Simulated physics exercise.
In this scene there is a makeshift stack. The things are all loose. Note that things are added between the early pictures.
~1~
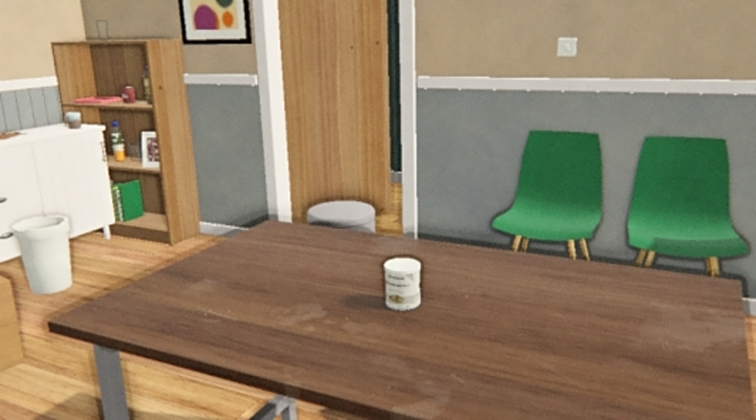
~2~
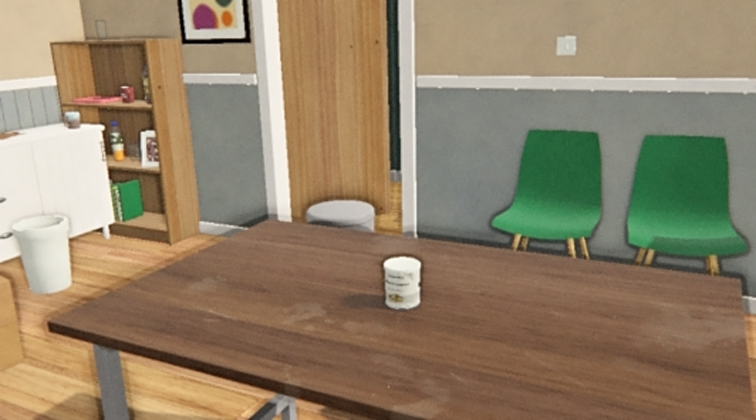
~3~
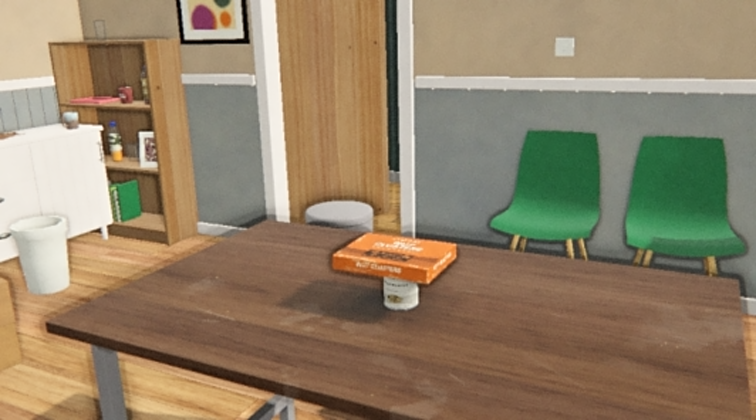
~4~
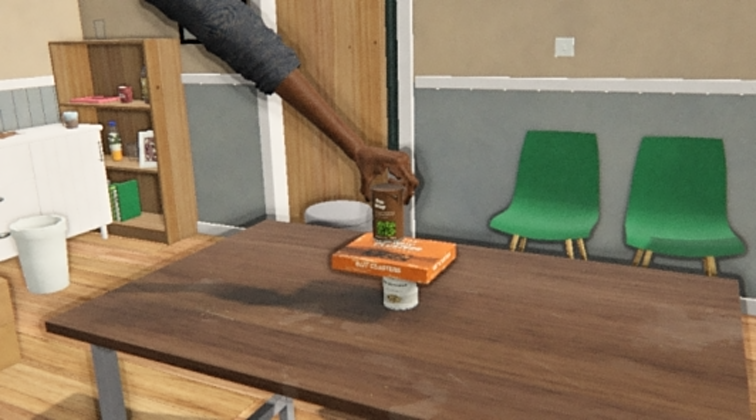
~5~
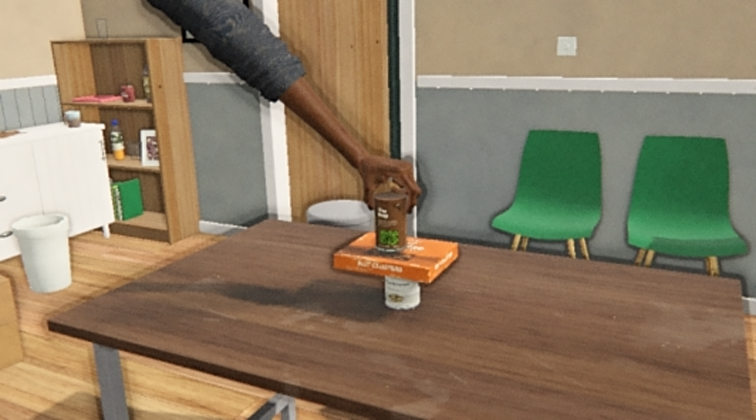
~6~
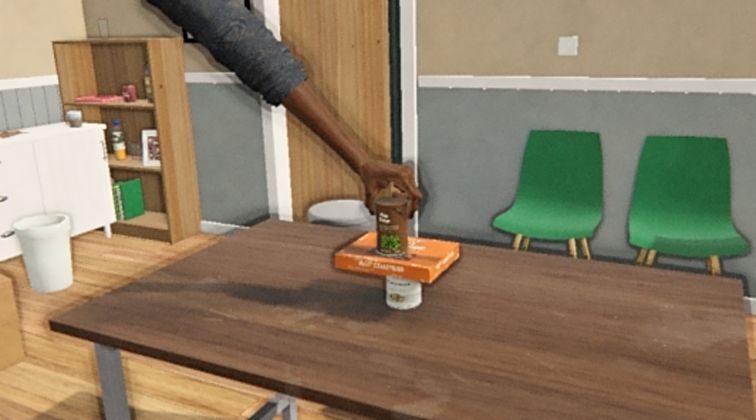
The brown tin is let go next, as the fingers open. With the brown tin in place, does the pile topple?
No, it stays standing.
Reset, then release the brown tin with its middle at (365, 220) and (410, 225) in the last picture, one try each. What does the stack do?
Try one, the stack collapses; try two, it stays standing.
Then, 0.20 s on from there, no change.
Then, 0.50 s on from there, brown tin resting near (392, 226).
In the end, all 3 unmoved. At the end, from the last picture's camera, brown tin near (392, 226). The stack keeps its balance.
